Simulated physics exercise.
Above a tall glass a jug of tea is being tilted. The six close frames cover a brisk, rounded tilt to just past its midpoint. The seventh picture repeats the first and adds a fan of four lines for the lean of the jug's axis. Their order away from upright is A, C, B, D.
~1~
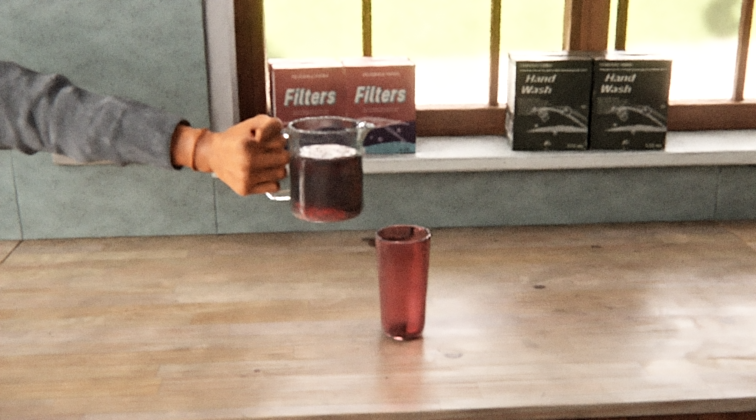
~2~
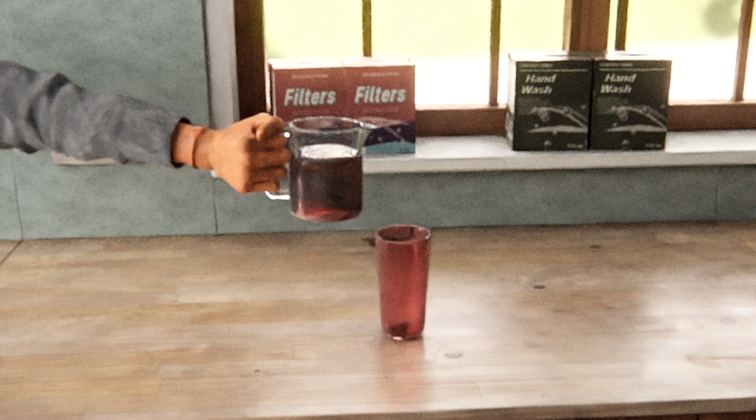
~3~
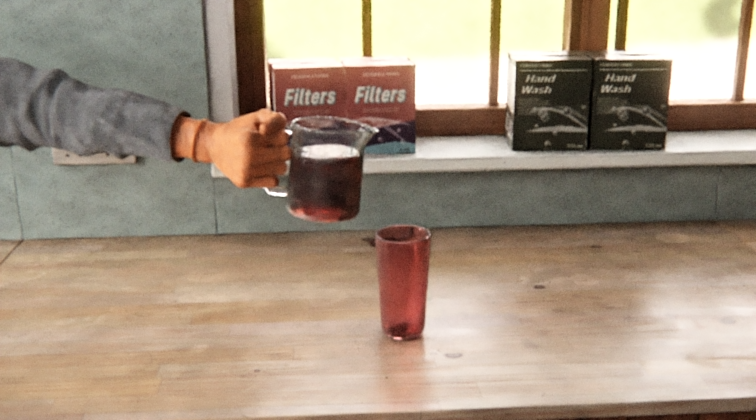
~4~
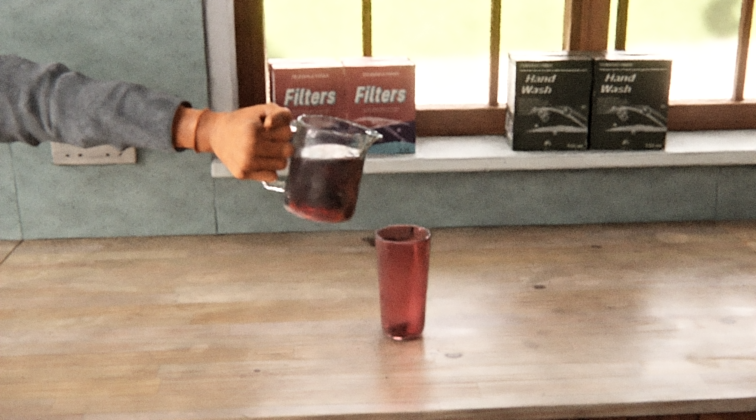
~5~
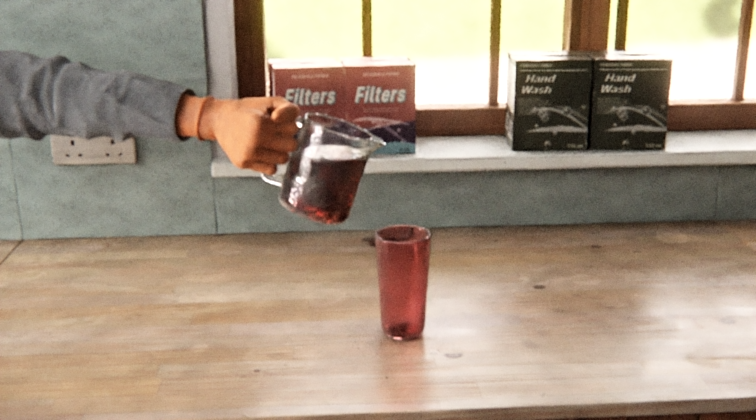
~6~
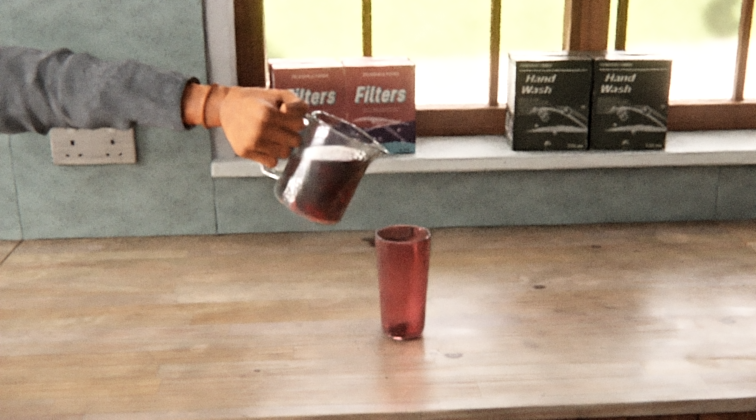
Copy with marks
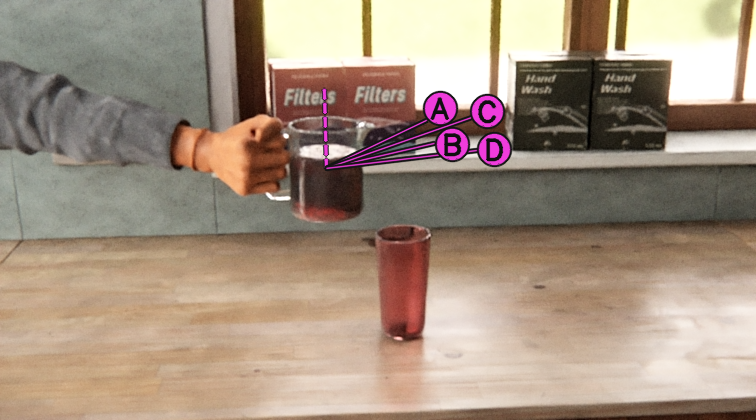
A hand held a glass jug of dark tea above a tall reddish glass on a wooden counter, kept it upright briefly, then gradually tilted it to the right, with nothing coming out.
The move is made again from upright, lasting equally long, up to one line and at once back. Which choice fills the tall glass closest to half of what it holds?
C.
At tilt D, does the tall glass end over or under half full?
Over half.
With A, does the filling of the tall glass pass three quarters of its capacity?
No.
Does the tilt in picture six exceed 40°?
No, it does not.
In magenta, A at (426, 120); B at (434, 143); C at (471, 117); D at (477, 150).
With A, the tall glass ends with about 37 % of what it can hold; 5 % of the tea is spilt.
With B, the tall glass ends with about 68 % of what it can hold; 5 % of the tea is spilt.
With C, the tall glass ends with about 52 % of what it can hold; 5 % of the tea is spilt.
With D, the tall glass ends with about 82 % of what it can hold; 5 % of the tea is spilt.
